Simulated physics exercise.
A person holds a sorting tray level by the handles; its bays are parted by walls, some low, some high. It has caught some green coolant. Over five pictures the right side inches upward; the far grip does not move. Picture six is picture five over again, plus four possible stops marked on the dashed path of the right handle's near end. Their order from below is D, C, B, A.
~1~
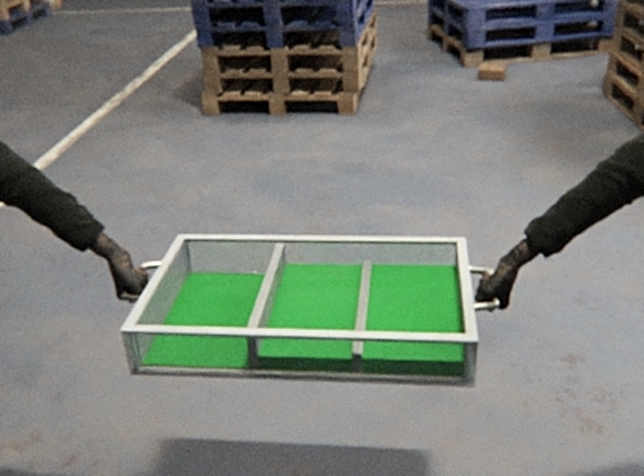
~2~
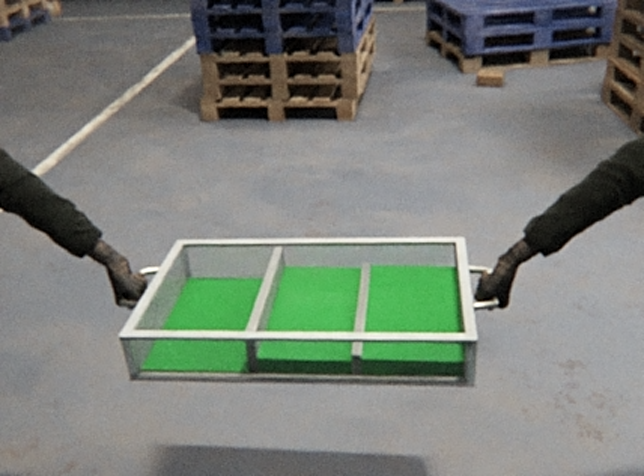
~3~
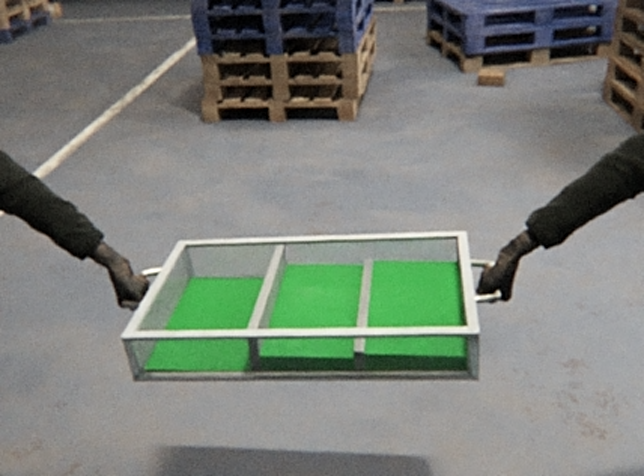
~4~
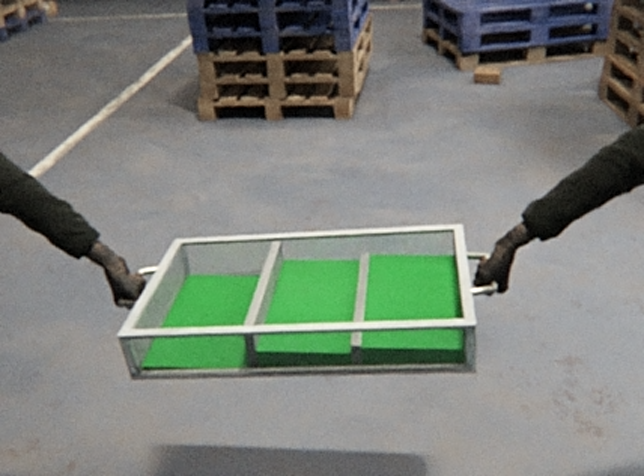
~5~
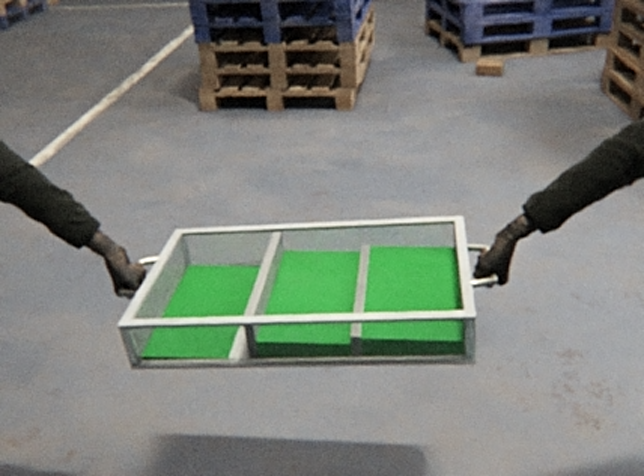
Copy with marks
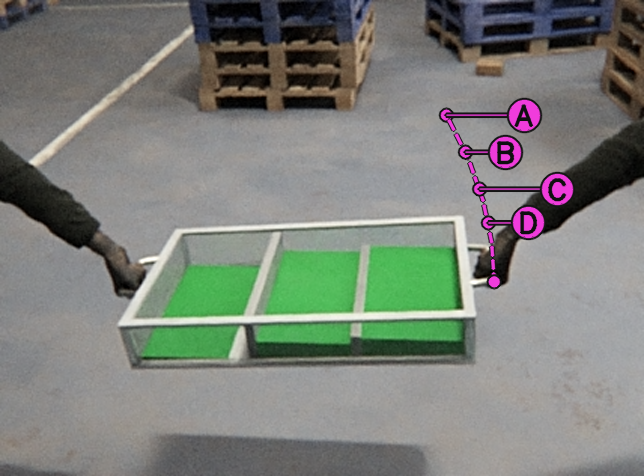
The clip opens on two gloved hands holding a clear-sided tray by its end handles above a grey warehouse floor, green coolant in its three bays and stacked pallets behind. The right hand then rises slightly, tilting the tray gently down to the left, while the green stays within the bays.
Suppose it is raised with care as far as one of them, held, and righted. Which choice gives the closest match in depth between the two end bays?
It is B.
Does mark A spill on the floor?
No.
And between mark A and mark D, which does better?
Here it is mark A.
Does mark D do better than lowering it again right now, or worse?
It is better.
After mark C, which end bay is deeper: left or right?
The right end bay.
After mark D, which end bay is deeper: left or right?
The right end bay.
On the marked copy, A at (446, 115); B at (465, 152); C at (479, 189); D at (488, 222).
For mark A, the left end bay stands much deeper than the other; nothing spills.
For mark B, the two end bays stand about equally deep; nothing spills.
For mark C, the right end bay stands much deeper than the other; nothing spills.
For mark D, the right end bay stands much deeper than the other; nothing spills.
